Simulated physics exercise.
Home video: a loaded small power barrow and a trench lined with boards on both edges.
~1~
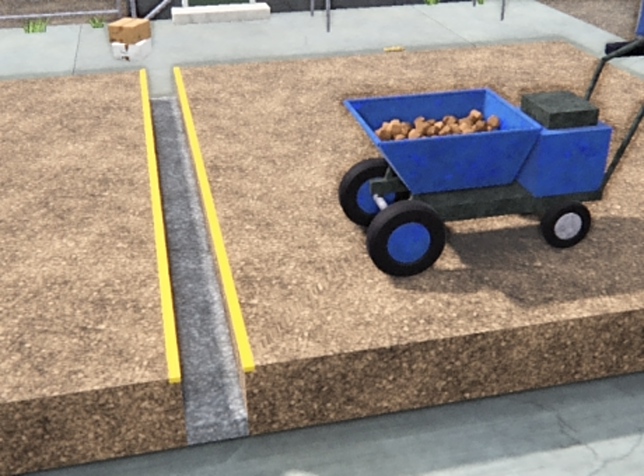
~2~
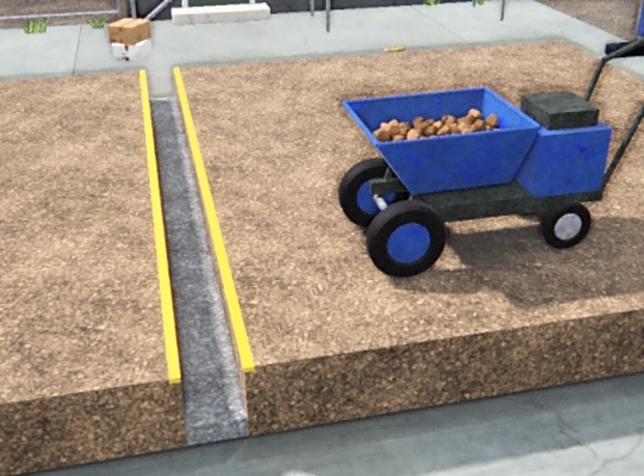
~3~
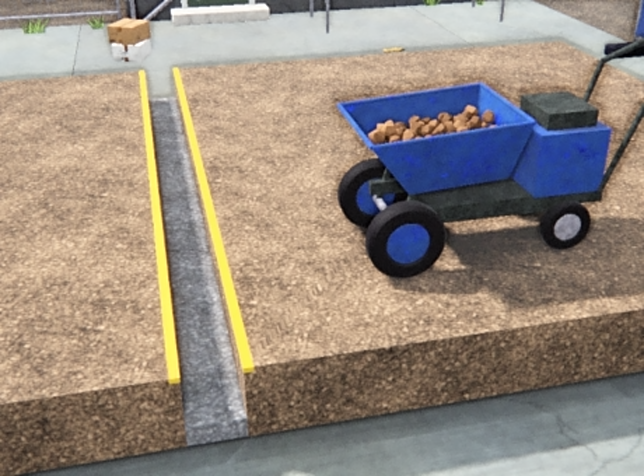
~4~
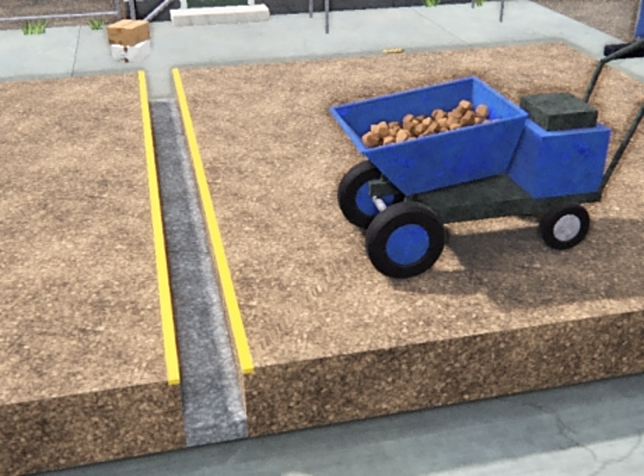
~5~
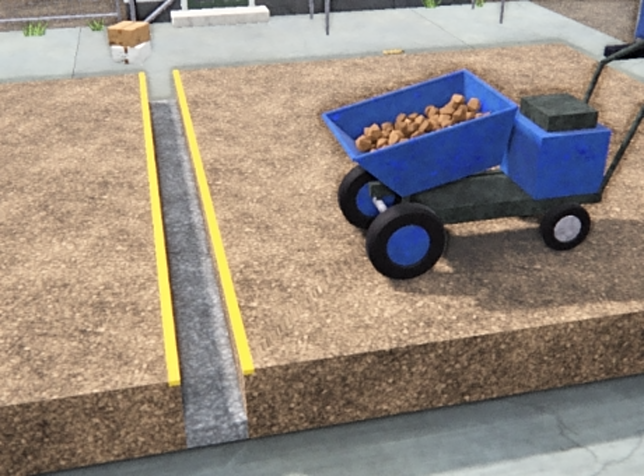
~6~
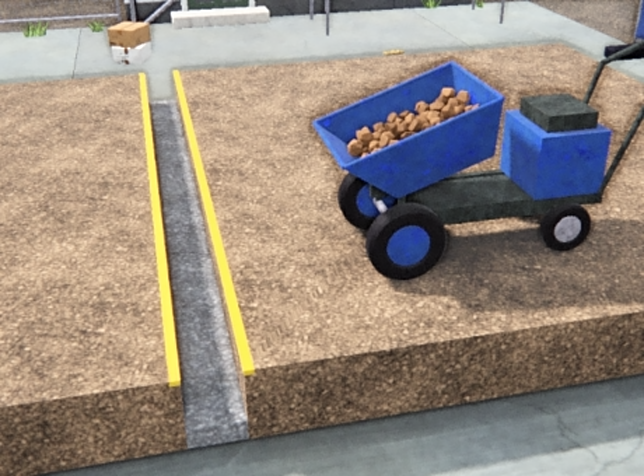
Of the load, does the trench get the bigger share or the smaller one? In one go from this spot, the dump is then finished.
The share in the trench is below half.
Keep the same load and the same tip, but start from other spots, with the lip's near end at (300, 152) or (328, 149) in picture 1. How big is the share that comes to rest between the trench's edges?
The first gives close to 90 per cent and the second 90 per cent.
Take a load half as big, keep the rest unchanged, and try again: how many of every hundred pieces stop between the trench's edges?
Near 20 %.
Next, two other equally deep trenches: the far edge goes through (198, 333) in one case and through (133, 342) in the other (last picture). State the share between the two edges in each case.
20 %, give or take, and then 30 %.
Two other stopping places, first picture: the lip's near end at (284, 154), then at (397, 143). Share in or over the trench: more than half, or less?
The first try ends with the greater portion between the edges, the second with the lesser portion.
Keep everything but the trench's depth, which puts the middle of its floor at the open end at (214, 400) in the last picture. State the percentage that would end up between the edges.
Estimate: Approx. 30 in a hundred.
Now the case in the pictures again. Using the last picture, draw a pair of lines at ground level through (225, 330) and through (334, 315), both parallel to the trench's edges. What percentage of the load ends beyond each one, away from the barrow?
That's 20 in a hundred for the first and 80 in a hundred for the second.
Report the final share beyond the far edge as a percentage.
Roughly 0 per cent of the load.
Shortly afterwards, skip tipped steeply; the whole lot in the skip.
Next, skip tipped right over; the bulk in the skip; a little short of the trench; only a few falling.
Some moments later, skip tipped right over; near a quarter in the skip; near half short of the trench; near a quarter in or heaped over the trench; only a few beyond it.
In the end, skip tipped right over; near a quarter in the skip; near half short of the trench; near a quarter in or heaped over the trench; only a few beyond it.
